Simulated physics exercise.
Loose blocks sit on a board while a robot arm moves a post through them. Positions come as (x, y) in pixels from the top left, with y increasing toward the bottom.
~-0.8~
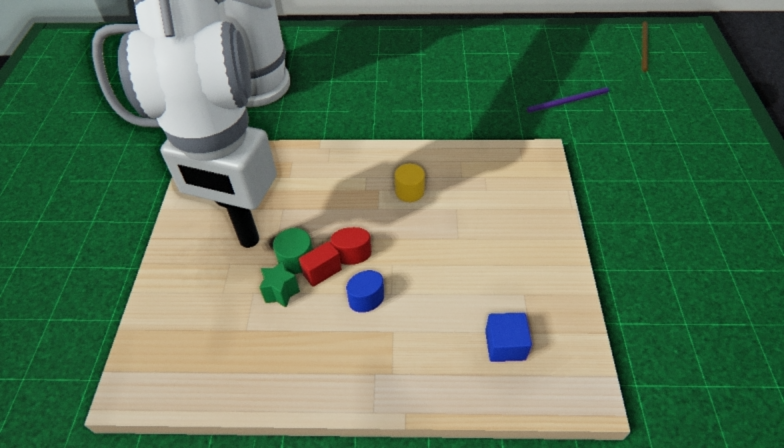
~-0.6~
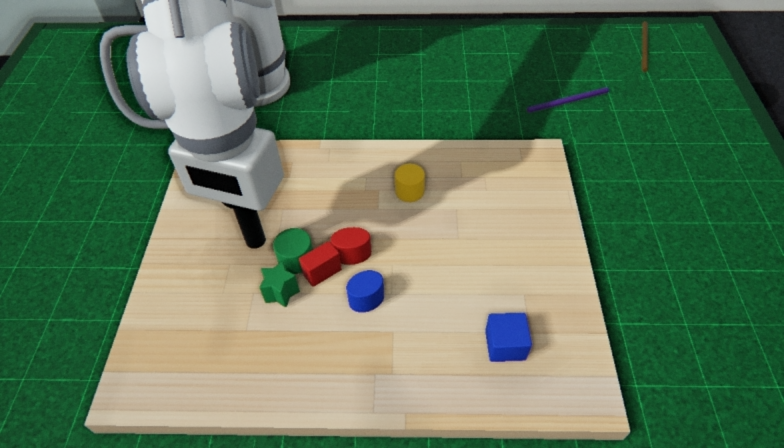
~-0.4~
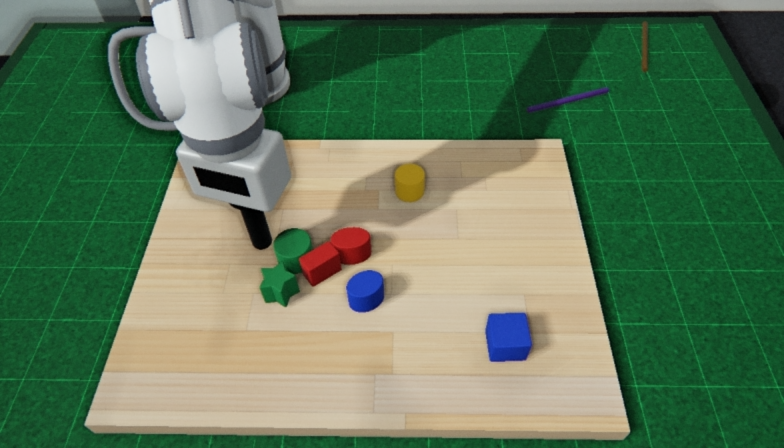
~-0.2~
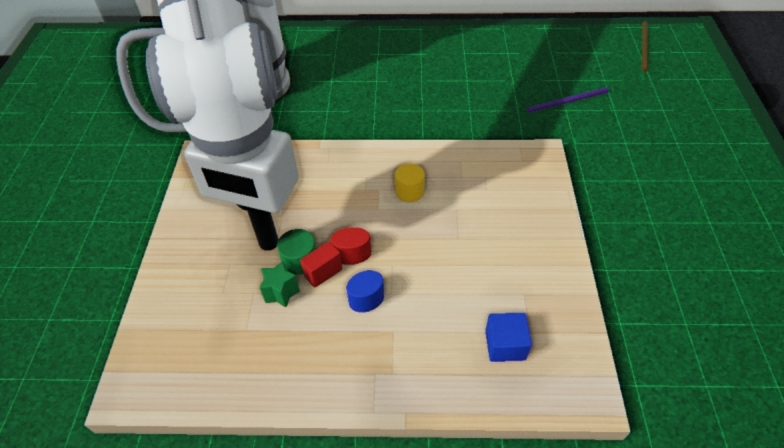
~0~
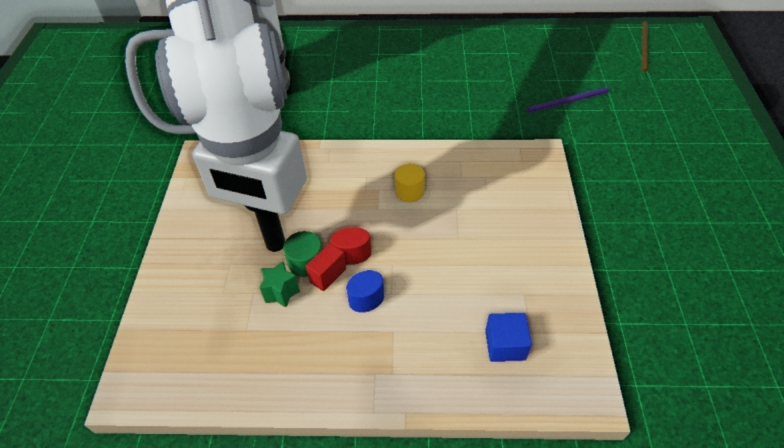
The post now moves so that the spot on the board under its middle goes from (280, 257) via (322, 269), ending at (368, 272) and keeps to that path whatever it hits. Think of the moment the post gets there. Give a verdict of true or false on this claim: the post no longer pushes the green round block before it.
The statement is false.
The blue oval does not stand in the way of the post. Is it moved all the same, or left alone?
Somewhere new.
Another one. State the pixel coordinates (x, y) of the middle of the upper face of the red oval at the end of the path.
I'd say the red oval ends with its top centre at (382, 234).
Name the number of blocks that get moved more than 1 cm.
Of all the blocks, three or more travel more than a centimetre.
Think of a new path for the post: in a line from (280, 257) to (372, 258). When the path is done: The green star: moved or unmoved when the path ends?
Answer: Unmoved.
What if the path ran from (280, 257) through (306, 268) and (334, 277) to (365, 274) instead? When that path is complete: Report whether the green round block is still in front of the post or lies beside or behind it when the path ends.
It remains before the post.
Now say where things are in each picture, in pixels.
Post's lower end (250, 240); green round block (292, 242); red oblong block (319, 255); red oval (350, 237); blue oval (365, 283), in the first picture.
Post (256, 241); blocks still, in the second picture.
Post (262, 242); blocks still, in the third picture.
Post (269, 243); green round block (296, 243), in the fourth picture.
Post (276, 244); green round block (302, 245); red oblong block (325, 258); red oval (350, 237); blue oval (365, 283), in the fifth picture.
What follows on the original path. One third of the way, post (305, 252); green round block (331, 254); red oblong block (353, 271), turned 15° clockwise; red oval (364, 235), turned 25° anticlockwise; blue oval (370, 286).
Two thirds of the way, post (335, 260); green round block (362, 263); red oblong block (382, 283), turned 25° clockwise; red oval (380, 235), turned 75° anticlockwise; blue oval (393, 303), turned 20° clockwise.
At the end, post (367, 259); green round block (391, 269); red oblong block (401, 294), turned 40° clockwise; red oval (382, 234), turned 90° anticlockwise; blue oval (406, 317), turned 35° clockwise.
